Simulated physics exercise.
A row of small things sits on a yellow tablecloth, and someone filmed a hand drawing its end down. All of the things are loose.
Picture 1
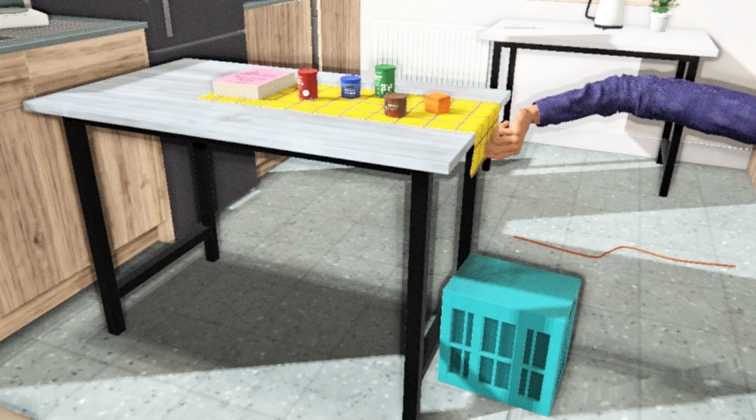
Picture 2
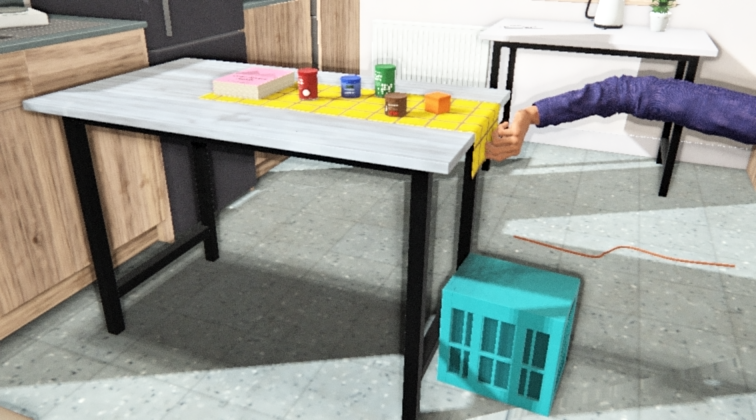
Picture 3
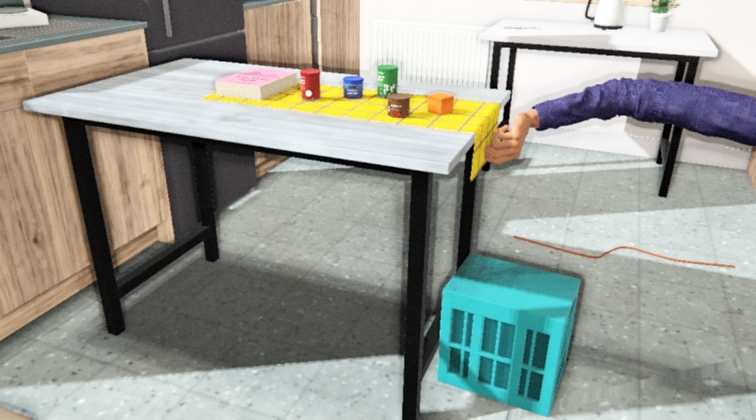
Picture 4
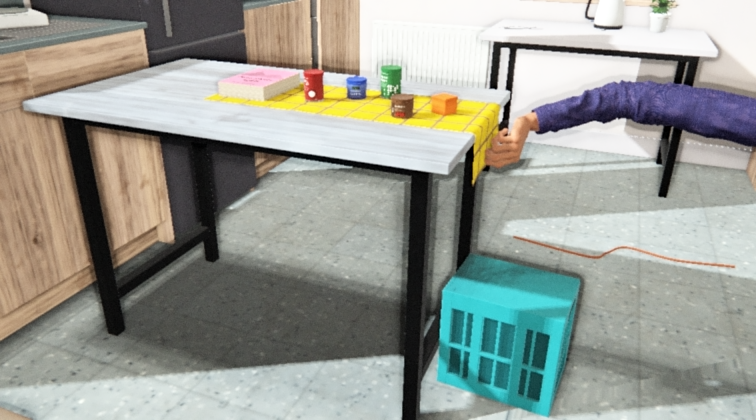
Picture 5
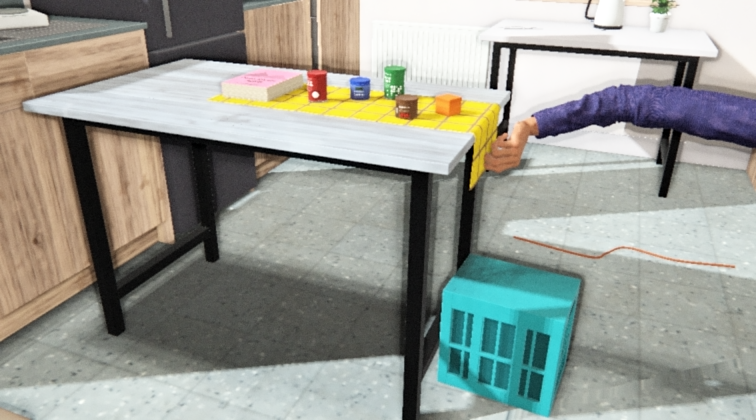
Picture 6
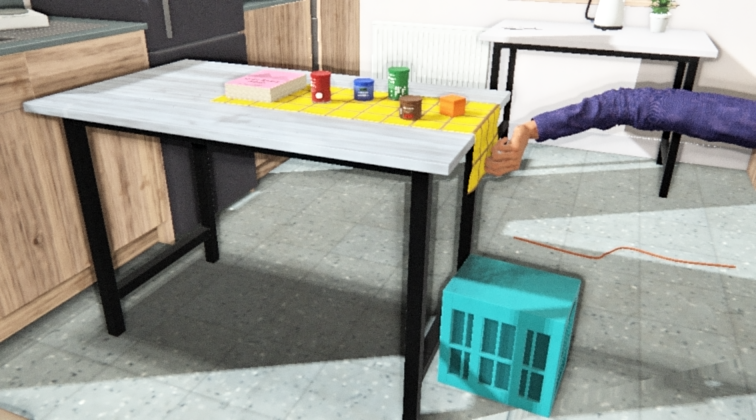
A bright kitchen with wooden cabinets and a pale tiled floor is seen from slightly above, the camera still. On a light grey table with black legs, a pink-topped box and red, blue, green, brown and orange items sit on a yellow cloth, with a turquoise crate below right. A purple-sleeved arm at right slowly pulls the cloth's hanging end down, and the things on it shift slightly rightward together.
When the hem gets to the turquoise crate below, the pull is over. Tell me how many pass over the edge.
Tally: Three.
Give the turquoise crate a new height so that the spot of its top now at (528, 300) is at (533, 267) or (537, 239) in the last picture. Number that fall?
2 and 1.
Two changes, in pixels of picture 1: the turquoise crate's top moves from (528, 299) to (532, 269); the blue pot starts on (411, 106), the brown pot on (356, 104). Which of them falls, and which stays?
Well, the blue pot is dislodged, and the brown pot is safe.
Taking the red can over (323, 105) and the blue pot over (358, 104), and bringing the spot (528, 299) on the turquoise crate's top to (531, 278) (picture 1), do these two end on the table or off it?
As for the red can, it stays in place; as for the blue pot, it stays in place.
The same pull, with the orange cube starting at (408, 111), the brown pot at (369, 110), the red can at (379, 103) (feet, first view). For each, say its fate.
I reckon the orange cube takes a fall, the brown pot takes a fall and the red can takes a fall.
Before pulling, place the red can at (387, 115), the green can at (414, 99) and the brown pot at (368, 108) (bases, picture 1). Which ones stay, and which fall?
Outcome: Red can is gone, green can is gone, brown pot is gone.
A little later, hem near (481, 234); orange cube gone.
Next, hem on the crate; orange cube, brown pot and green can gone.
When it is over, hem on the crate; orange cube, brown pot and green can gone. The count of fallen things is three.
